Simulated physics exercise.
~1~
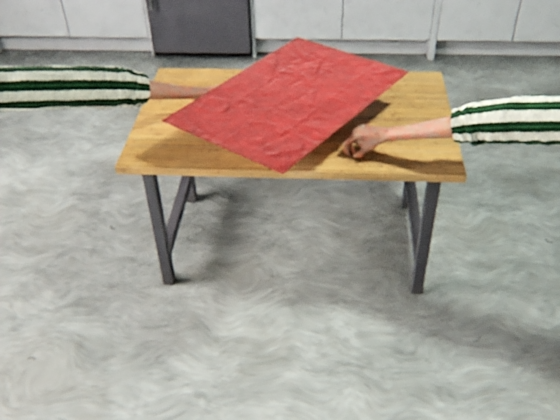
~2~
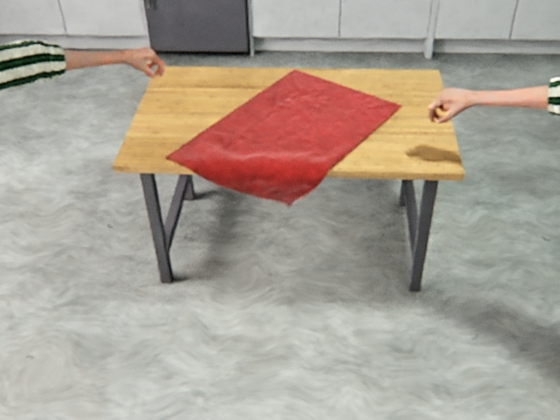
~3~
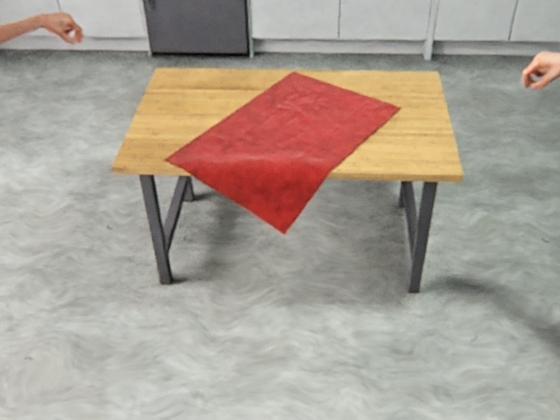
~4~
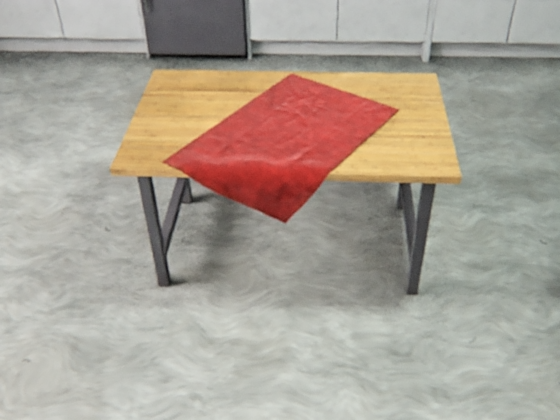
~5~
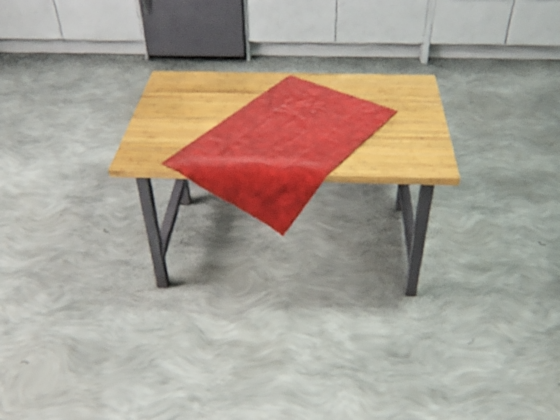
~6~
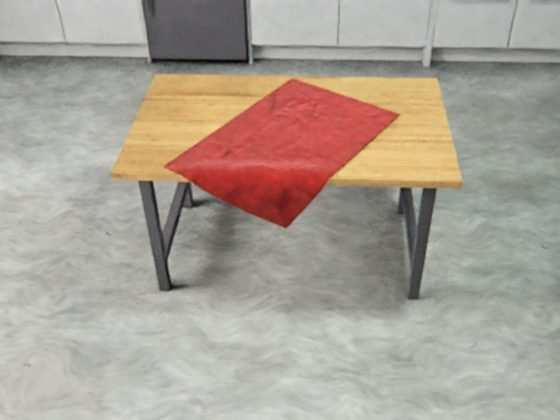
At first, two hands in green-and-white striped sleeves reach in from the left and right around a red pillow case spread flat just above a wooden table with dark metal legs. The cloth drops onto the tabletop and lies at an angle, its near corner sagging over the front edge. The hands draw back to either side and then leave the view. The overhanging corner sways slightly while the rest stays put. In the end, the pillow case remains on the table, mostly on the top, with one corner hanging down in front.
